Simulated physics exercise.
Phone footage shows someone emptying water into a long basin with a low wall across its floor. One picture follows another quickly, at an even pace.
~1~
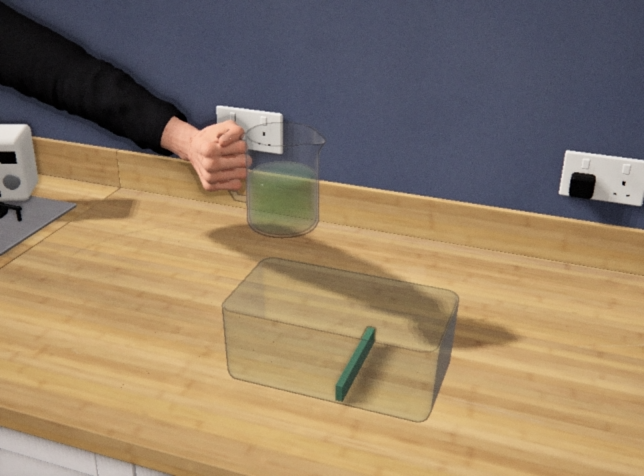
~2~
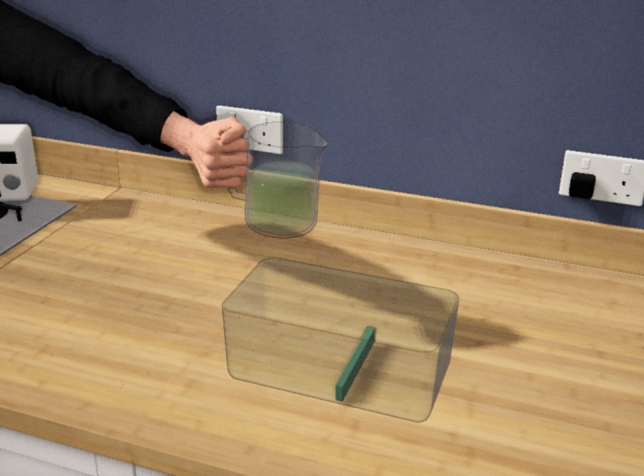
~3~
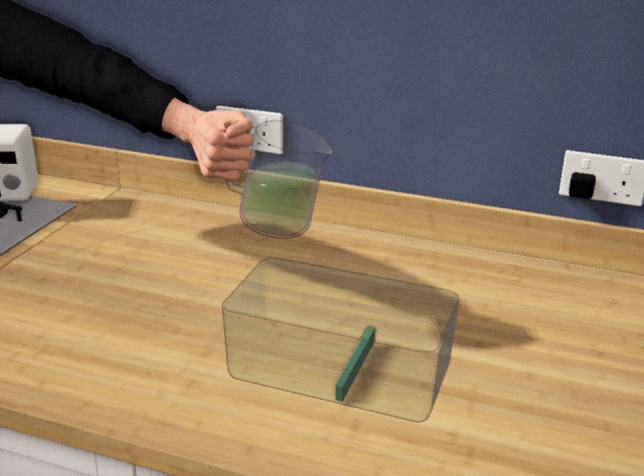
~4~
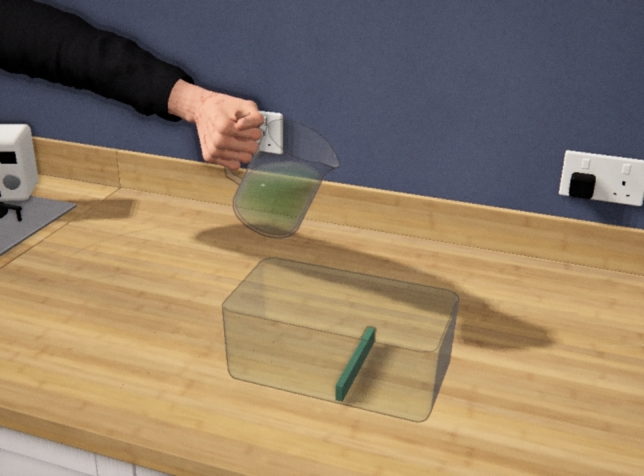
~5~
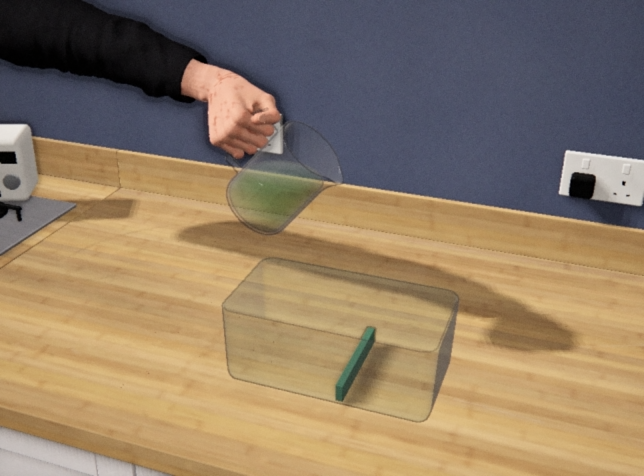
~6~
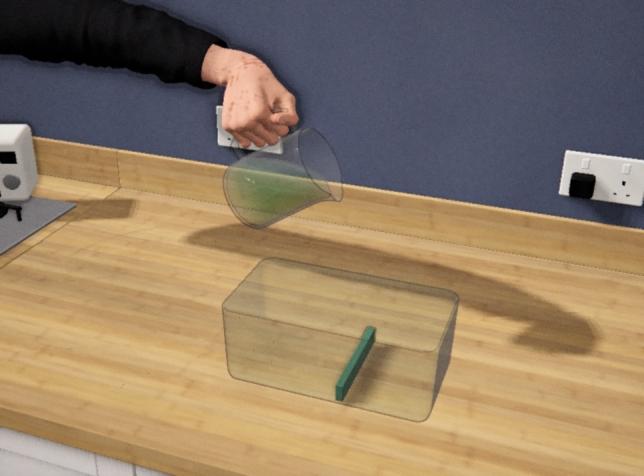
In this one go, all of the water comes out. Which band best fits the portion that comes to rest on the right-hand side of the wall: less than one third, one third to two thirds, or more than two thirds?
Highest of three bands.
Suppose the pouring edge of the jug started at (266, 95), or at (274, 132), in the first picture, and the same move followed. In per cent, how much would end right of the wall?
It comes to 25 % the first time and 20 % the second.
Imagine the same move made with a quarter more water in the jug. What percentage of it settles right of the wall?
About 75 %.
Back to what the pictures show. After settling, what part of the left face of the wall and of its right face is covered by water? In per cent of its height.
Left 10 %, right 80 %.
A moment on, the jug is tipped on its side and 72 per cent is still to pour, 0 is left of the wall and 3 right of it.
Next, the jug is tipped on its side and 36 per cent is still to pour, 0 is left of the wall and 34 right of it.
Then the jug is tipped on its side and 19 per cent is still to pour, 3 is left of the wall and 61 right of it.
Later the jug is tipped on its side and 10 per cent is still to pour, 11 is left of the wall and 68 right of it.
Finally, 15 per cent lies left of the wall, 78 right of it and 5 outside.
